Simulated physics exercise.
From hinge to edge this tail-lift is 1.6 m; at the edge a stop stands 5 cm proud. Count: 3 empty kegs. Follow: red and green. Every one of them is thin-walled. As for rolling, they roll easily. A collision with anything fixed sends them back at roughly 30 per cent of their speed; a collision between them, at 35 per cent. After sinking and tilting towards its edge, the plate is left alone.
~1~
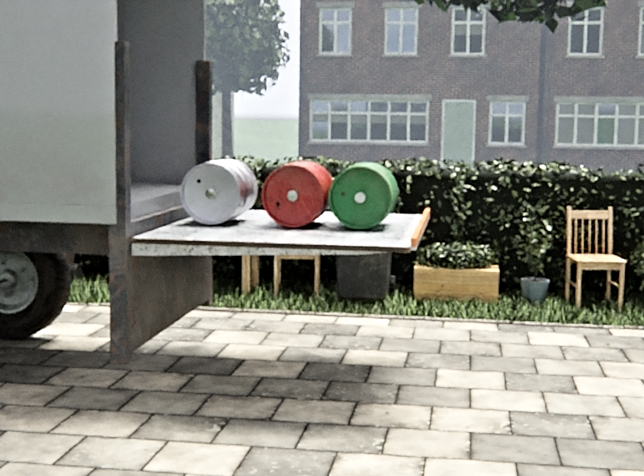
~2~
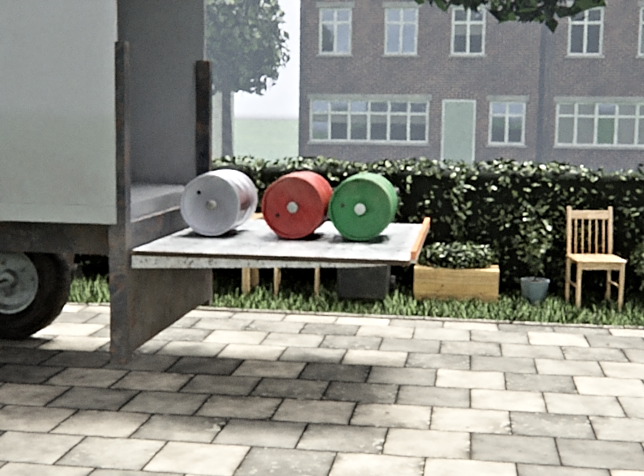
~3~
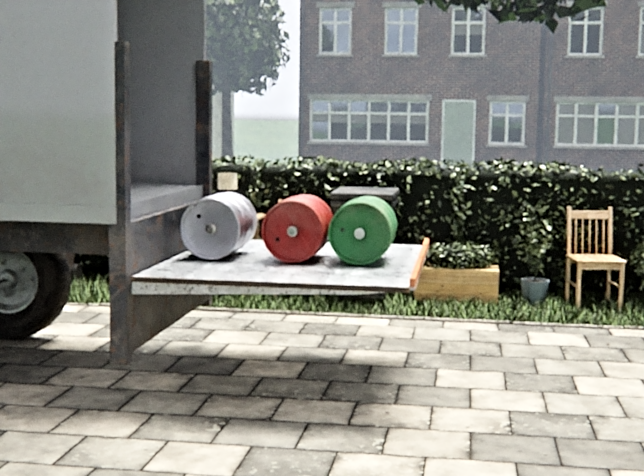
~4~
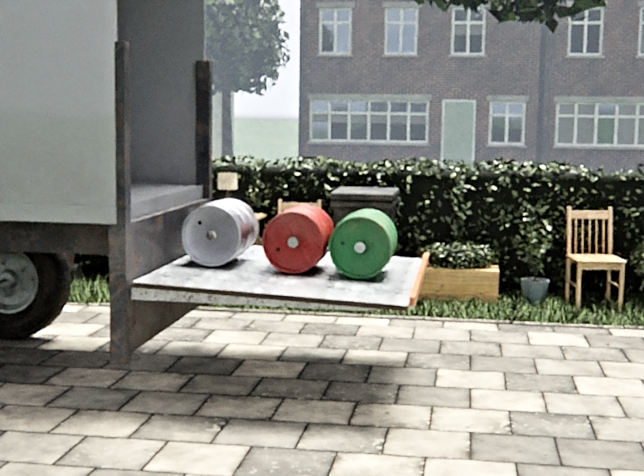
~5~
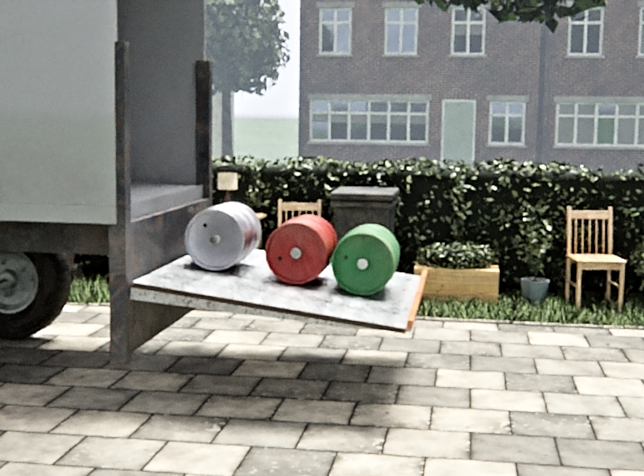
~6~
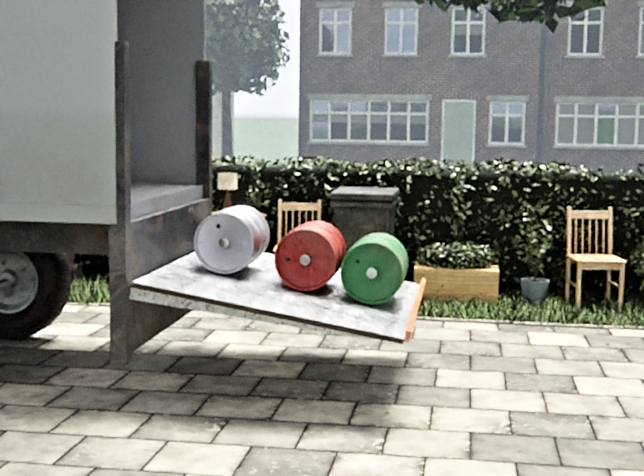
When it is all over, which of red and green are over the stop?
Red clears the stop, Green clears the stop.
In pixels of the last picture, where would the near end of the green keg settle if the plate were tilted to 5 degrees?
Around pixel (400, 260).
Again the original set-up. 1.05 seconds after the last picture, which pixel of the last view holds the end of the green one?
Near (450, 296).
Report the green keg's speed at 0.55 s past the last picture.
About 0.3 m/s.
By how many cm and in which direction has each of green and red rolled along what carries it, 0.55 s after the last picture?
Both moved right - green by 30 centimetres, red by 30 centimetres.
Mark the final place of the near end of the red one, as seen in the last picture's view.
My best guess is somewhere around (534, 371).
Then, 0.5 s past the sixth picture, red is on the plate, 45 cm from the stop, rolling right; green is on the plate, 5 cm from the stop, rolling right; 0 gone from the plate.
Then, 1.0 s past the sixth picture, red is on the plate, 25 cm from the stop, rolling right; green is over the stop and falling; 1 gone from the plate.
Then, 1.8 s past the sixth picture, red is over the stop and falling; green is on the ground; 2 gone from the plate.
Finally (3.8 s after the last picture), red is off the lift, on the ground; green is off the lift, on the ground; 3 gone from the plate.
